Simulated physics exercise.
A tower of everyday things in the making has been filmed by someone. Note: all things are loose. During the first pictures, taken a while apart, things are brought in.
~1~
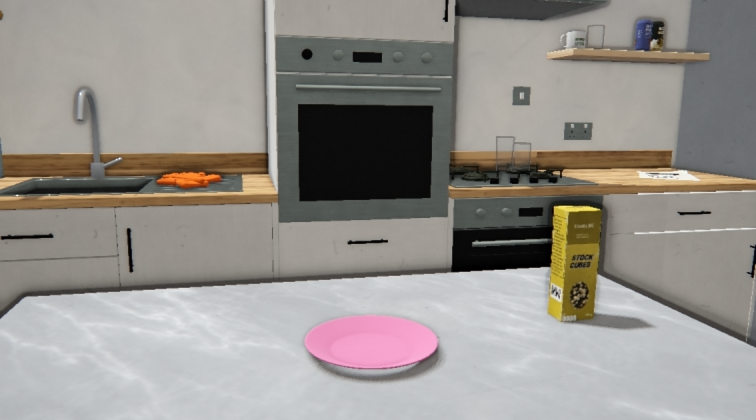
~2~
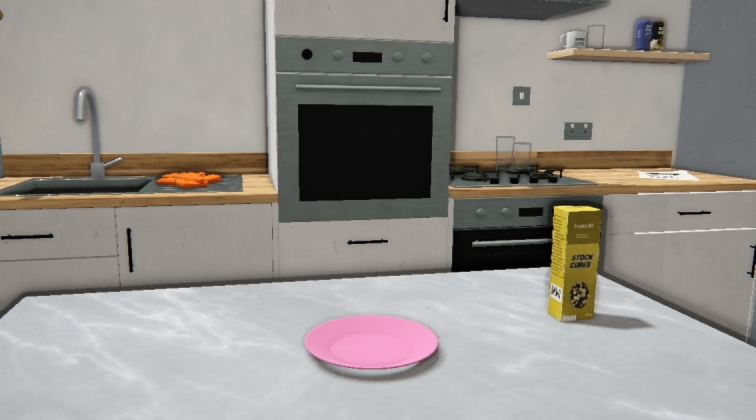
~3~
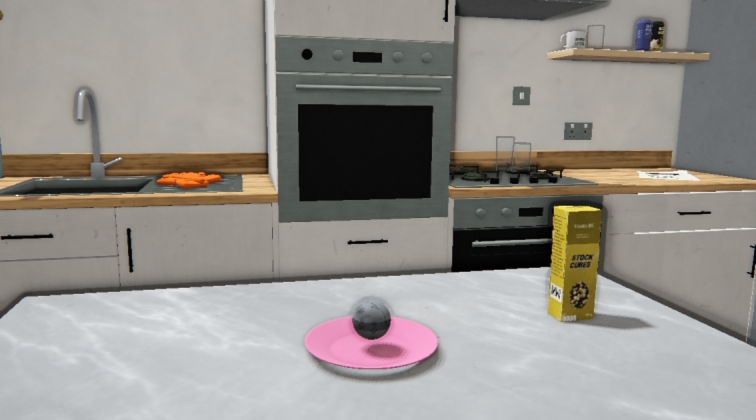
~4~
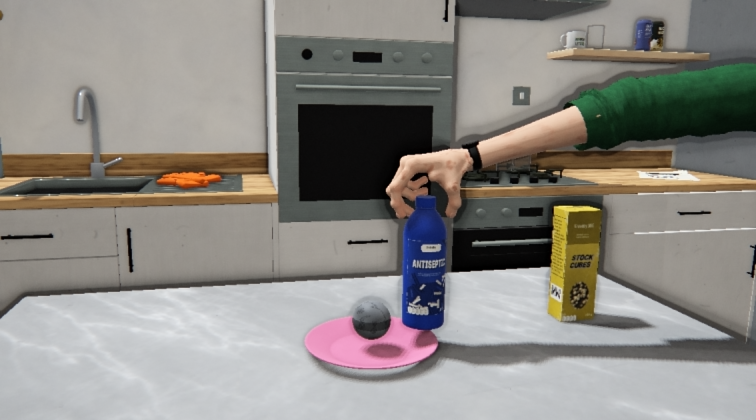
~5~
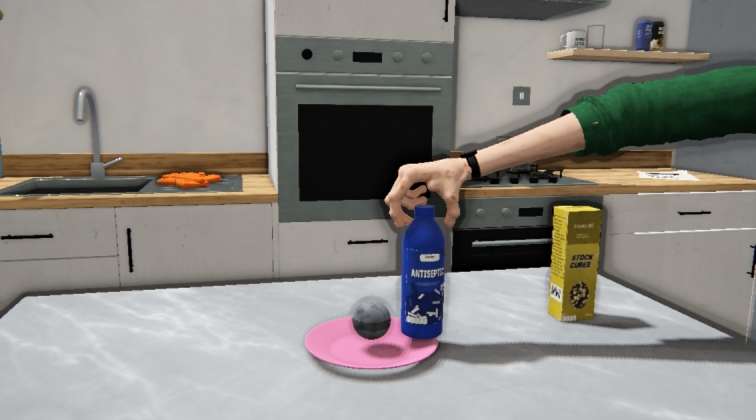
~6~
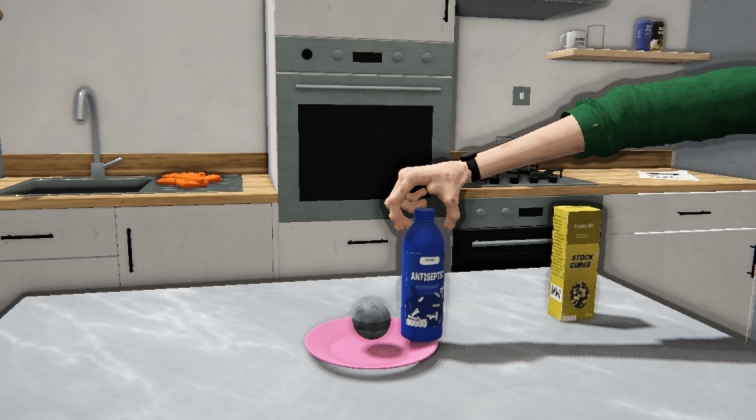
The clip opens on a pink plate and a yellow carton standing apart on a marble-patterned kitchen counter, and then a grey ball appears on the plate. A hand in a green sleeve reaches in from the right, holding a blue bottle by its top, and lowers it slightly at the plate's right side, keeping hold of it.
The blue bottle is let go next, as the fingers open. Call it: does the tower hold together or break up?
It holds together.
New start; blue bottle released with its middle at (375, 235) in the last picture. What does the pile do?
Then it gives way.
Then, 0.70 s on from there, no change.
Then, 1.60 s on from there, blue bottle resting near (423, 274).
In the end, all 4 unmoved. At the end, from the last picture's camera, blue bottle near (423, 274). The pile keeps its balance.
